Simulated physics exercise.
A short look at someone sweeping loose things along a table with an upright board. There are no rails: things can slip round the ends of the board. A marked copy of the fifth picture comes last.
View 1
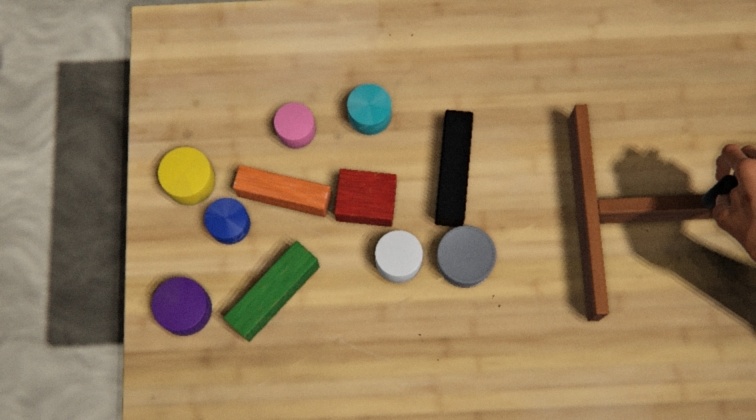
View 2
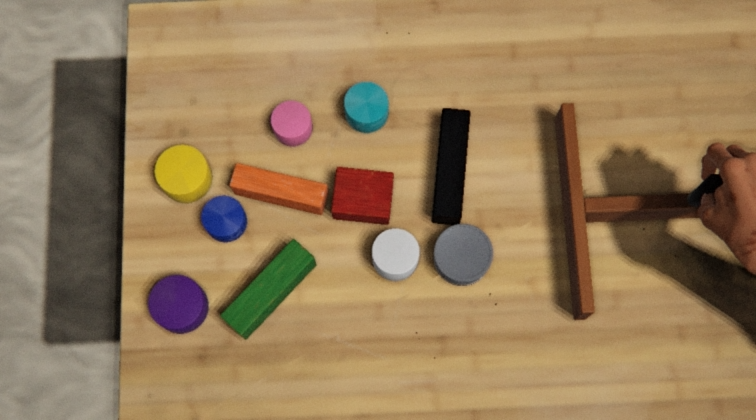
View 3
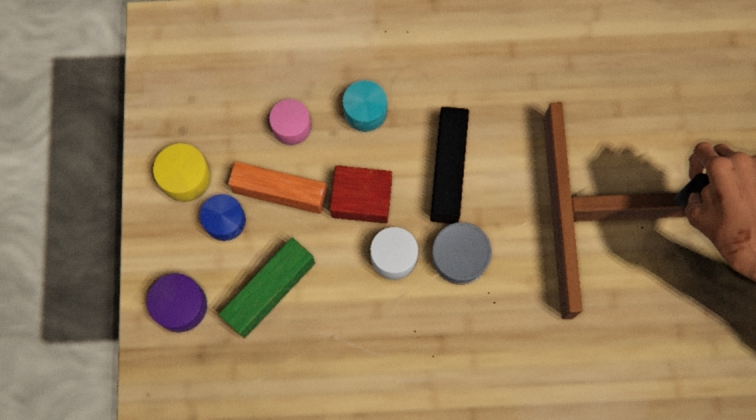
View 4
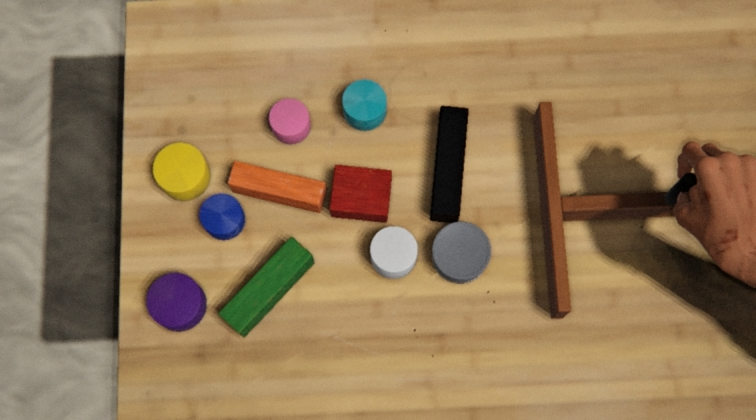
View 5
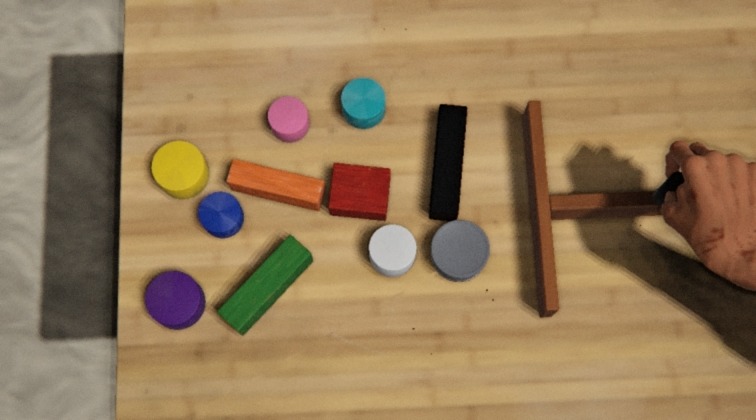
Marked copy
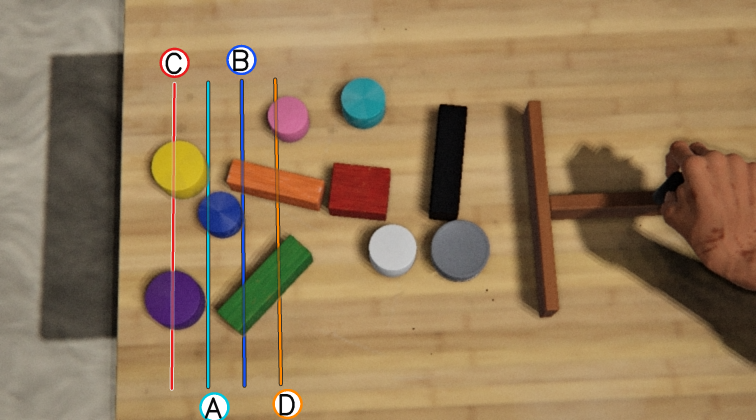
A hand slides a wooden board left across the table toward colourful blocks and round pieces.
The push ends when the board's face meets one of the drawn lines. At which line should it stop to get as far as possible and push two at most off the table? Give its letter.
It should halt at B.
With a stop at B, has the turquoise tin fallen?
No.
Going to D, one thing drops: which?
The yellow tin goes over.
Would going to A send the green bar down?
No.
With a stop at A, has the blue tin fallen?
Yes.
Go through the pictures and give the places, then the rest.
Green bar (272, 292); grey tin (466, 258); yellow tin (188, 177), in the first picture.
Board (578, 205); orange bar (280, 189), in the second picture.
Board (566, 204); pink tin (290, 123), in the third picture.
Board (555, 204); blue tin (223, 217), in the fourth picture.
Board (543, 203); black stick (448, 163); red block (360, 192); green bar (266, 286), in the fifth picture.
On the marked copy, A at (208, 229); B at (243, 227); C at (173, 230); D at (278, 226).
Taking B. A third of the way, board (436, 207); grey tin (401, 255); white tin (348, 252).
Two thirds of the way, board (327, 212); yellow tin (121, 158); blue tin (182, 222).
When it is over, board (243, 216); yellow tin over the edge; orange bar over the edge; two fallen.
As for the rest, A drops four; C drops six; D is within the limit but short.
